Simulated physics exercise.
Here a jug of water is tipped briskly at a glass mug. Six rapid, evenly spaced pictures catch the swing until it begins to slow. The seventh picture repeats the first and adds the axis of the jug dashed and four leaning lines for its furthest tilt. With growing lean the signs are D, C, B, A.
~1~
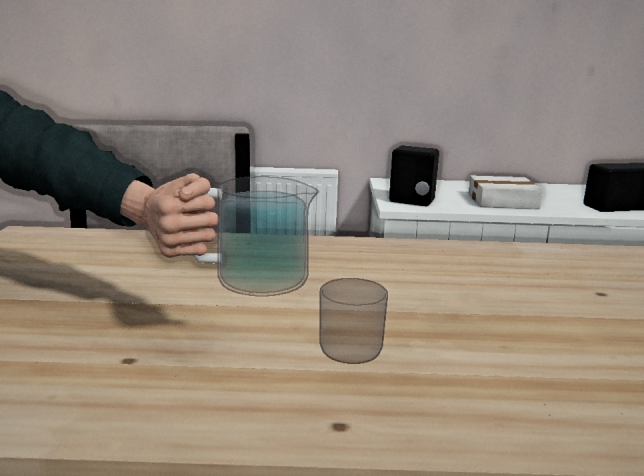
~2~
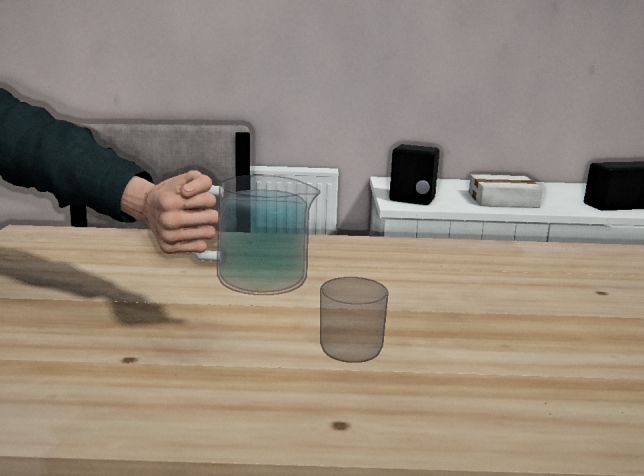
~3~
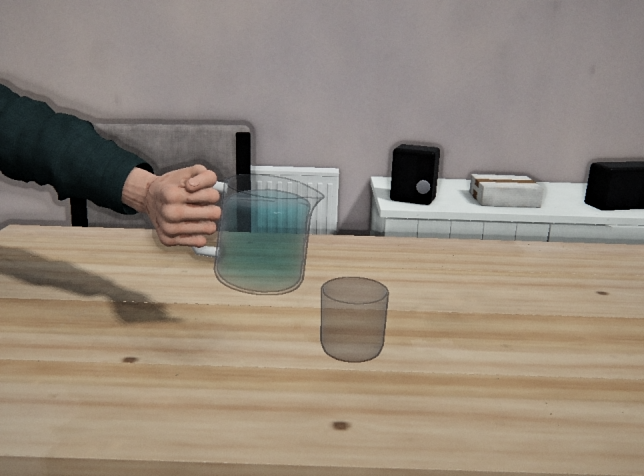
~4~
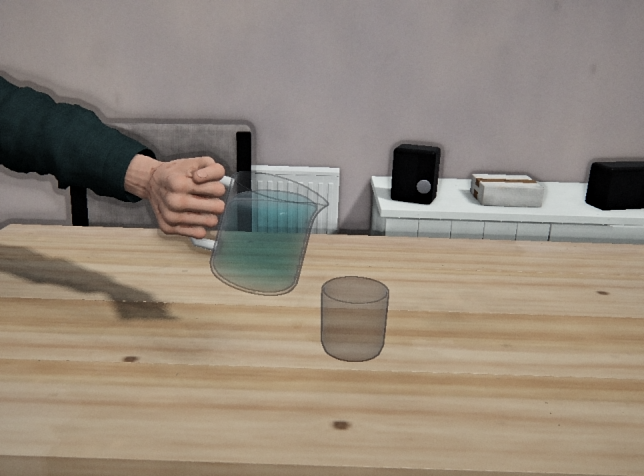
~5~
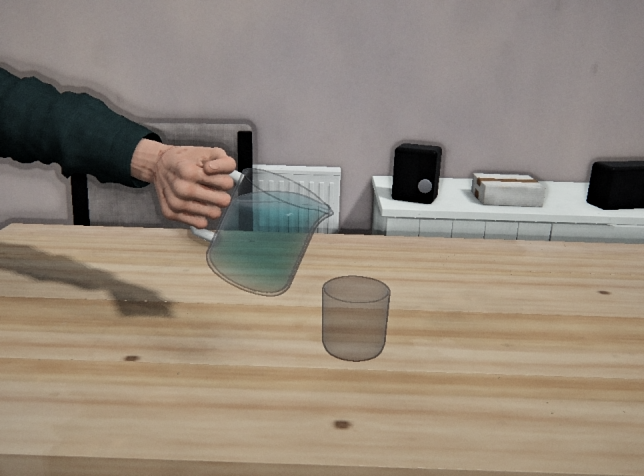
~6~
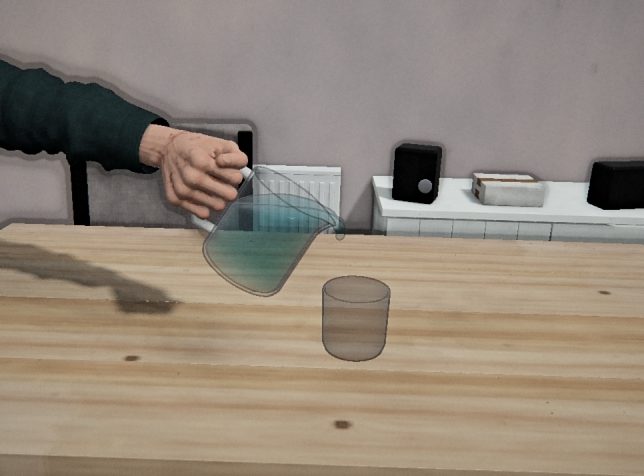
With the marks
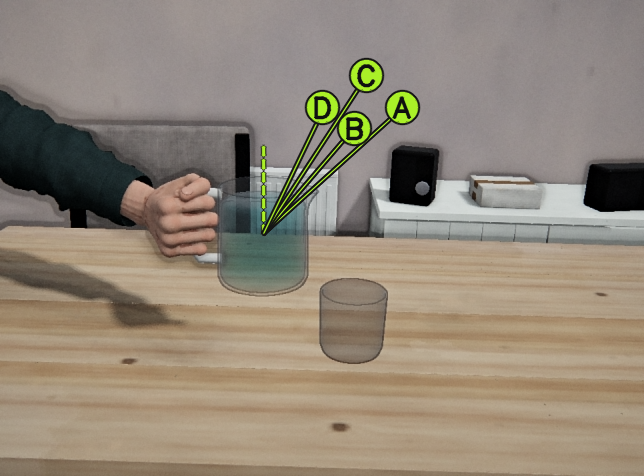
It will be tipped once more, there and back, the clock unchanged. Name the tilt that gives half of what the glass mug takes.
A beats the others.
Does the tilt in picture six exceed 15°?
Yes.
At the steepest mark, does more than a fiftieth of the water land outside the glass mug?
No, it does not.
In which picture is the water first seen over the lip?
Picture 6.
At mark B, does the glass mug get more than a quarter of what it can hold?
Yes.
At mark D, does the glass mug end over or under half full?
Under.
On the marked copy, A at (390, 119); B at (342, 141); C at (357, 90); D at (316, 124).
With A, the glass mug ends with about 48 % of what it can hold.
With B, the glass mug ends with about 32 % of what it can hold.
With C, the glass mug ends with about 19 % of what it can hold.
With D, the glass mug ends with about 8 % of what it can hold.
